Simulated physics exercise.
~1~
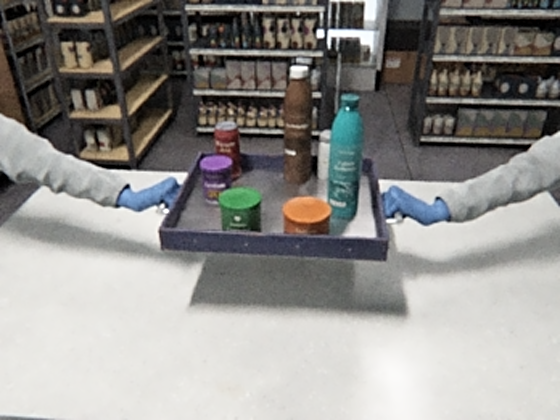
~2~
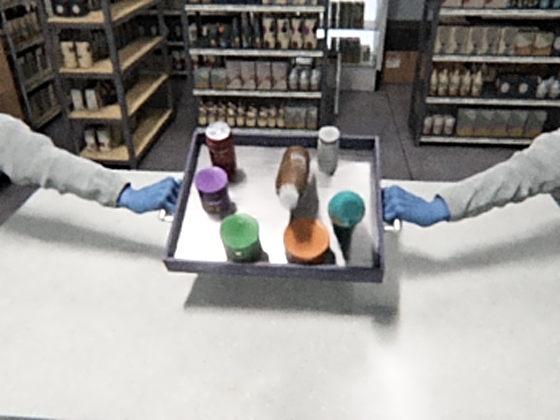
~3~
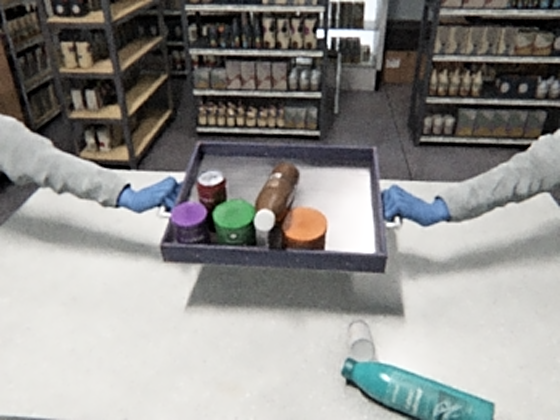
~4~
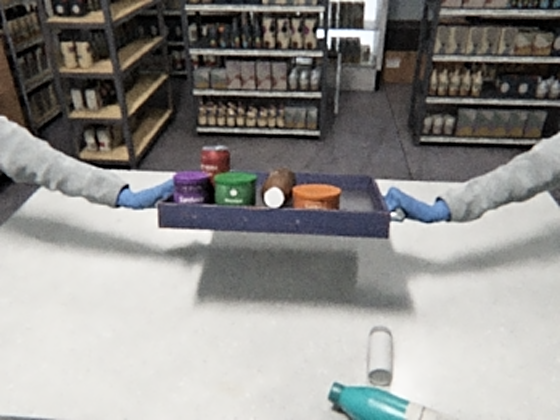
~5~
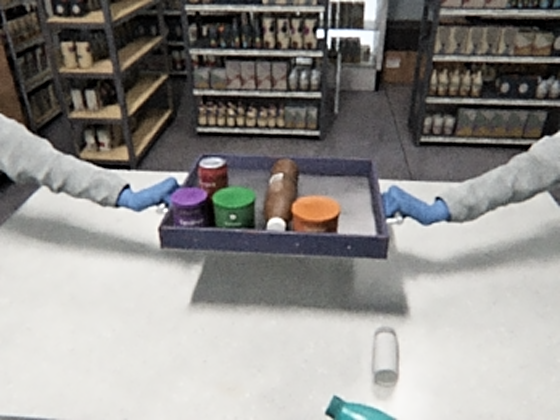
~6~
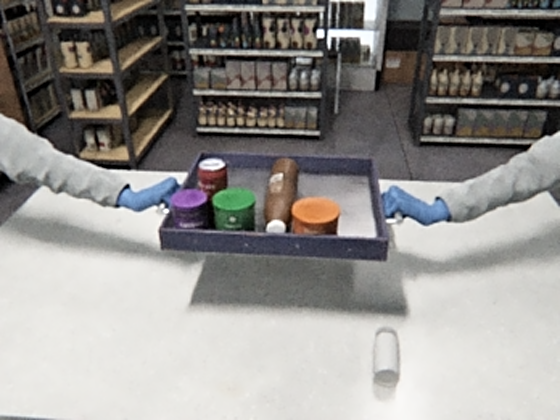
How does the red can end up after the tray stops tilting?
The red can is still standing upright on the tray, toward the back left.
